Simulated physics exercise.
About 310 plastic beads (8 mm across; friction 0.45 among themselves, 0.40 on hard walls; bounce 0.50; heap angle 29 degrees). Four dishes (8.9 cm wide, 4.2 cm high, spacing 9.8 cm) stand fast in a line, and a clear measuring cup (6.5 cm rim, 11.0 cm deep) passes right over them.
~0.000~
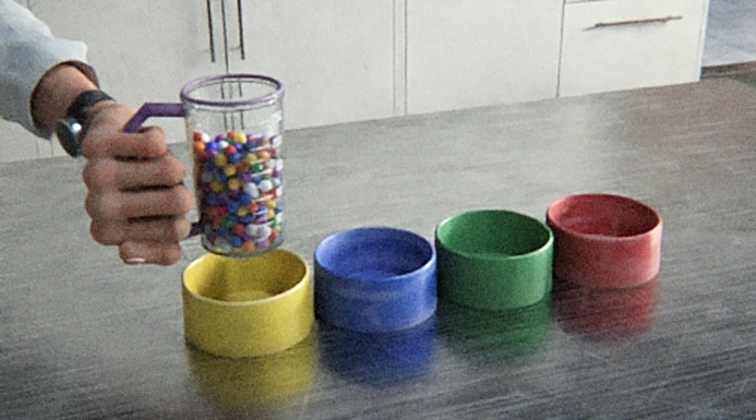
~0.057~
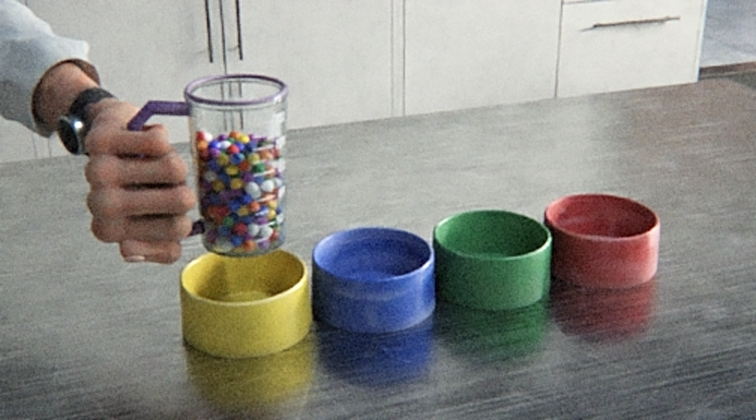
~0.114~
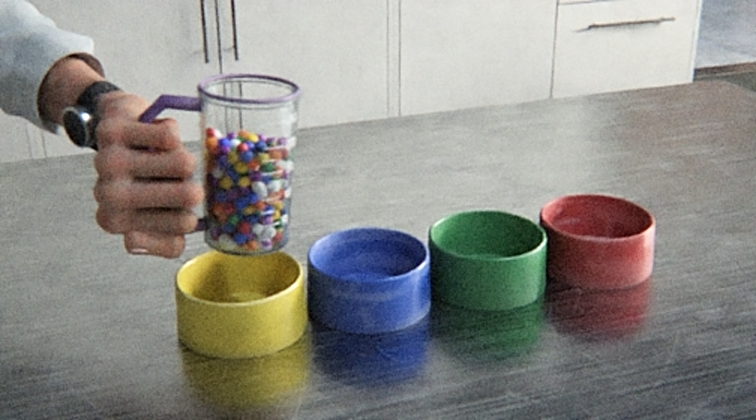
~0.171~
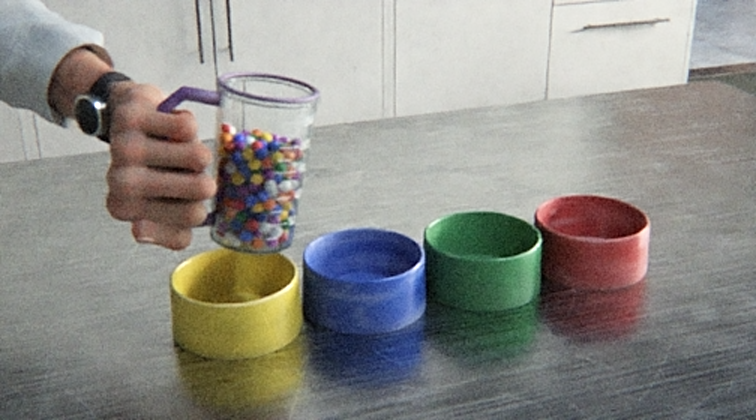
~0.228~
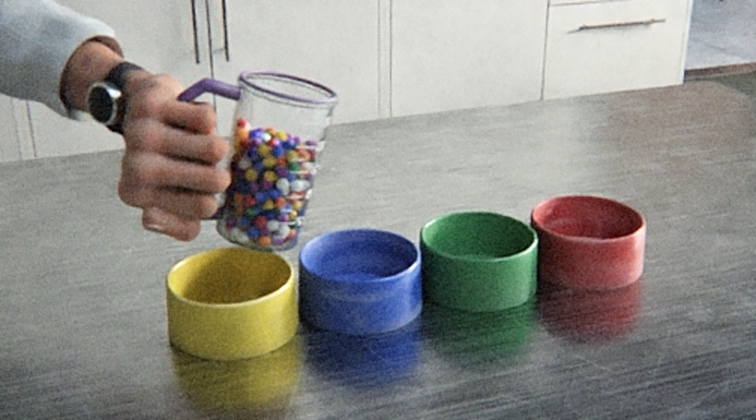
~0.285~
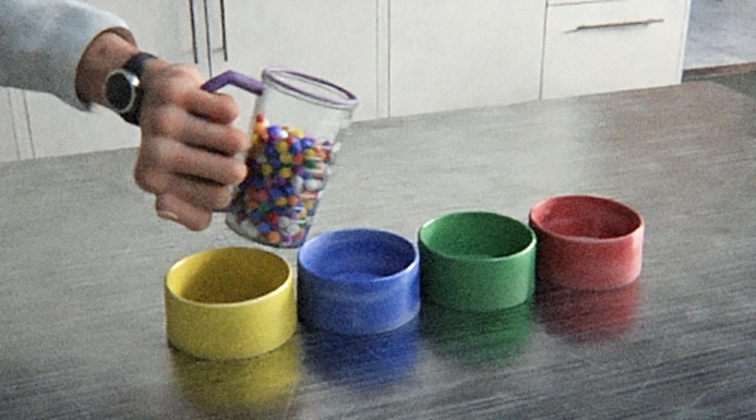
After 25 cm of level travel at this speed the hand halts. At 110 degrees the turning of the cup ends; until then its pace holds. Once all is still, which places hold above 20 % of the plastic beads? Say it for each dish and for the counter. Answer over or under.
Red over, blue under, green under, yellow under, counter over.
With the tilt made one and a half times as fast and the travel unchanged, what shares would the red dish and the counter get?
Then: Red 70, counter 20.
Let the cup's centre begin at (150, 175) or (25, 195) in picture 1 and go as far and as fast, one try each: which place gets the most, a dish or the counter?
The winner: Red, then green.
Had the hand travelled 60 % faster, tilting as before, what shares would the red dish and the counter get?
In that case red 80, counter 20.
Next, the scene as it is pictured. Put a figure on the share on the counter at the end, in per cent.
Some 30 per cent.
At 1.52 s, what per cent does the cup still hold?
Some 45 per cent of the load.
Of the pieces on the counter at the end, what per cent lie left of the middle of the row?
Some 0 per cent.
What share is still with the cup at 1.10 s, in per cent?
Roughly 100 per cent.
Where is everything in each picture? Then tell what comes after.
In the first picture, cup at (238, 166), tilt 0 degrees, lip at (280, 84), moved 0.0 cm; middle of the pieces at (244, 190); yellow dish at (246, 273); blue dish at (375, 252); green dish at (493, 233); red dish at (603, 216).
In the second picture, cup at (240, 166), tilt 1 degrees, lip at (284, 85), moved 0.3 cm; middle of the pieces at (246, 191).
In the third picture, cup at (248, 165), tilt 5 degrees, lip at (297, 87), moved 1.1 cm; middle of the pieces at (251, 190).
In the fourth picture, cup at (260, 164), tilt 10 degrees, lip at (315, 90), moved 2.3 cm; middle of the pieces at (261, 189).
In the fifth picture, cup at (273, 162), tilt 15 degrees, lip at (333, 93), moved 3.5 cm; middle of the pieces at (271, 187).
In the sixth picture, cup at (287, 160), tilt 20 degrees, lip at (353, 97), moved 4.7 cm; middle of the pieces at (283, 185); yellow dish at (229, 275); blue dish at (358, 254); green dish at (477, 235); red dish at (586, 217). The cup turns about 90 degrees a second and travels 21 cm a second.
Then, at 0.77 s, tilt 63 degrees; cup holds 100 %.
After 1.10 s, tilt 92 degrees; cup holds 100 %.
After 1.52 s, tilt 110 degrees; cup holds 45 %, red 35 %.
In the end, at 2.8 s, red 70 %, blue 0 %, green 0 %, yellow 0 %, counter 30 %.
